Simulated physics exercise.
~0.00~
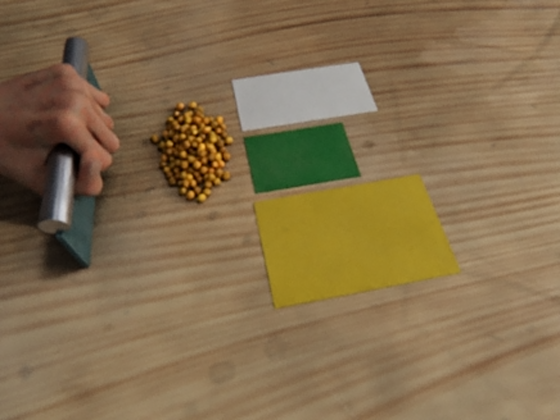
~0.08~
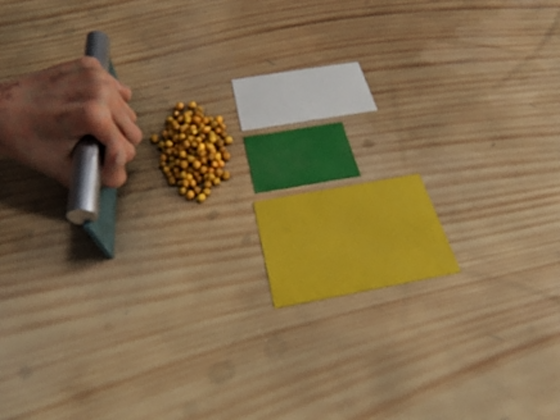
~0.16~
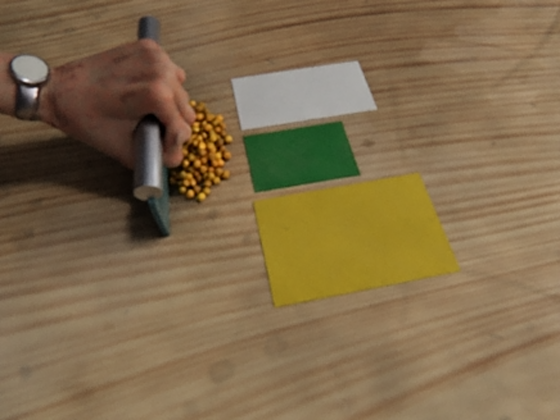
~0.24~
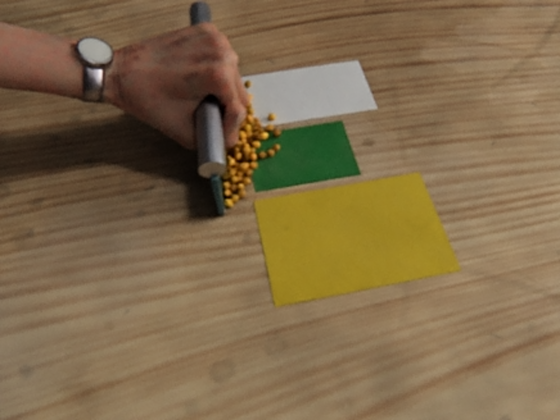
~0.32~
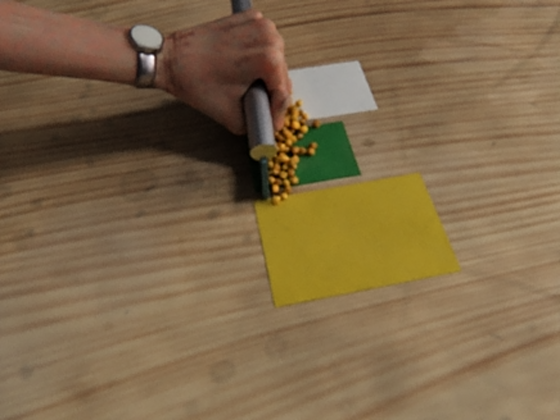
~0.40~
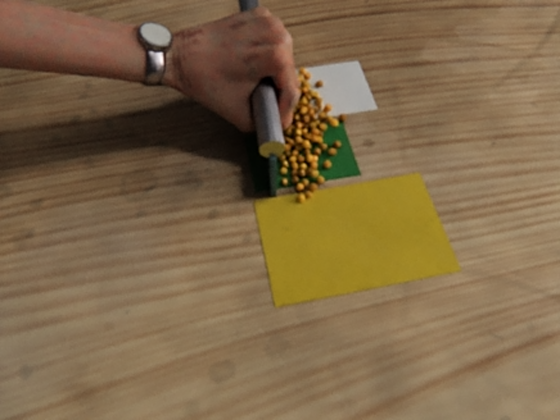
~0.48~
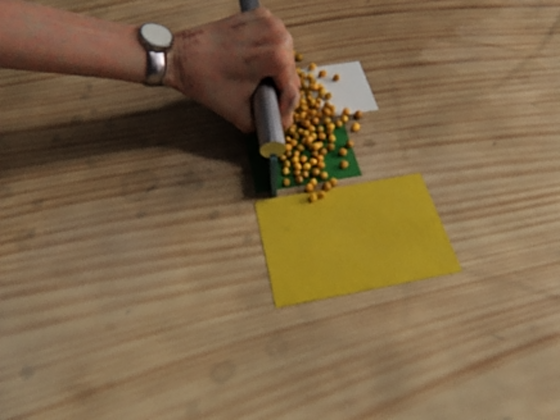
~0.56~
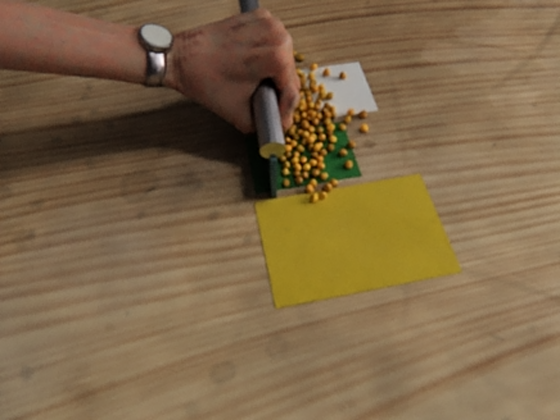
A heap of small golden-yellow kernels lies on a pale wooden tabletop, seen from above at a slant by a slightly swaying camera. To its right are a white sheet, a smaller green one below it and a large yellow one nearest the viewer. At the left, a hand grips a dark scraper with a grey cylindrical handle and slides it rightwards. The blade meets the heap and pushes it along onto the green and white sheets. The scraper then stops, while the kernels spread a little farther and settle, mostly across the white and green sheets, with a few lying outside them.
